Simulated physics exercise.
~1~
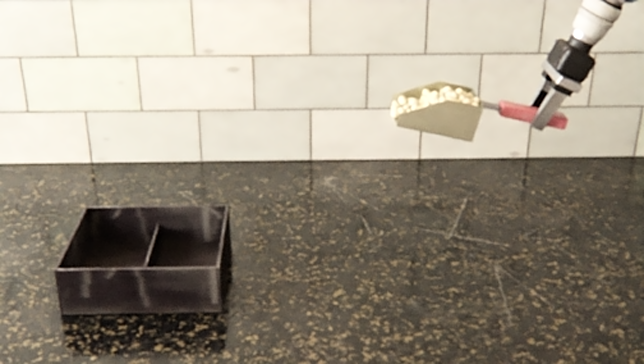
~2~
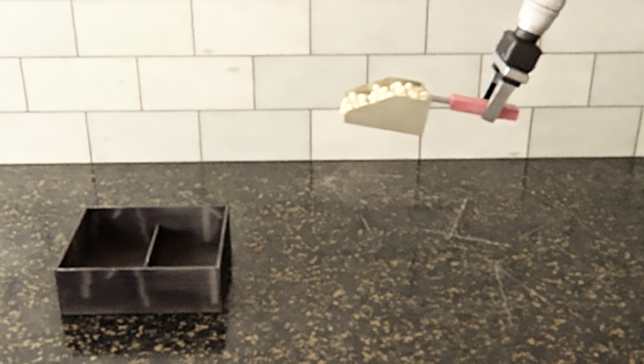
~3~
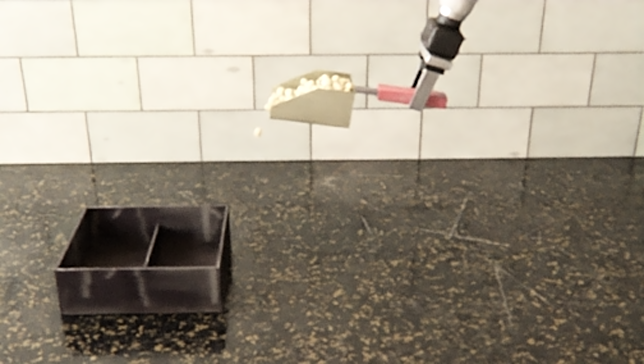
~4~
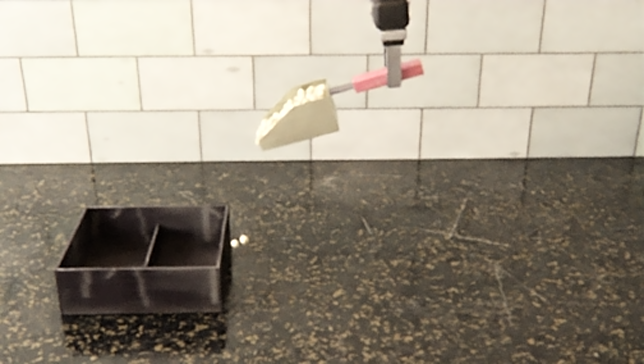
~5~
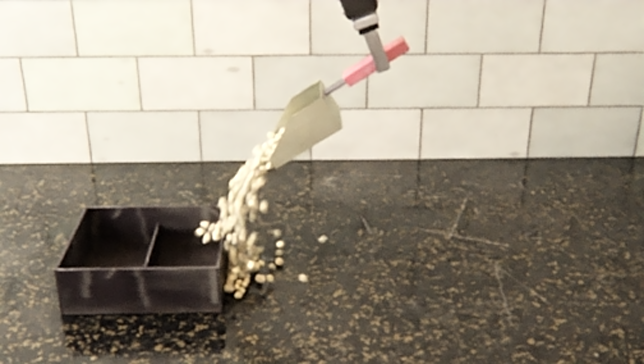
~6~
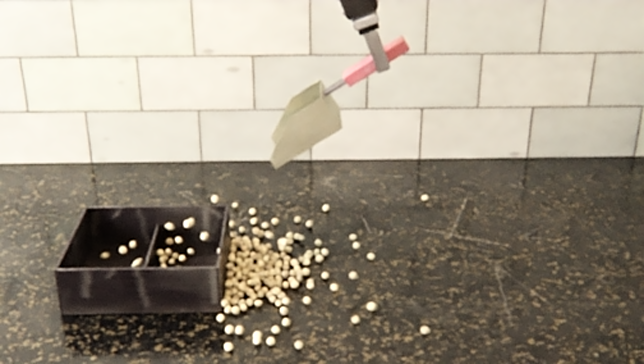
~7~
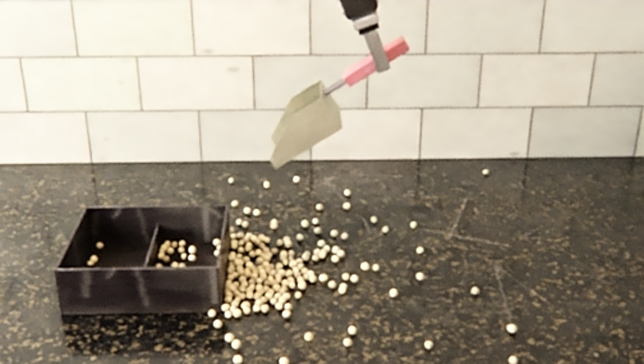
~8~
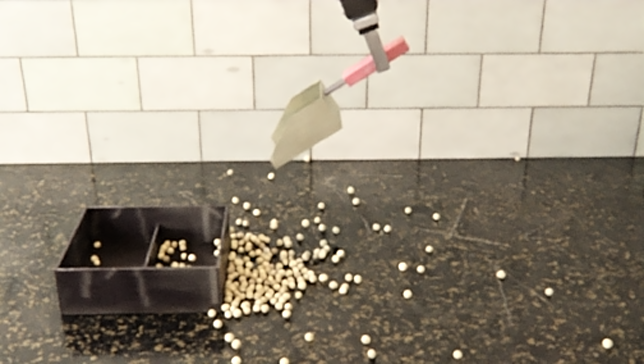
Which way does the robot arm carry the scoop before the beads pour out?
The arm carries the scoop to the left, toward the black box.
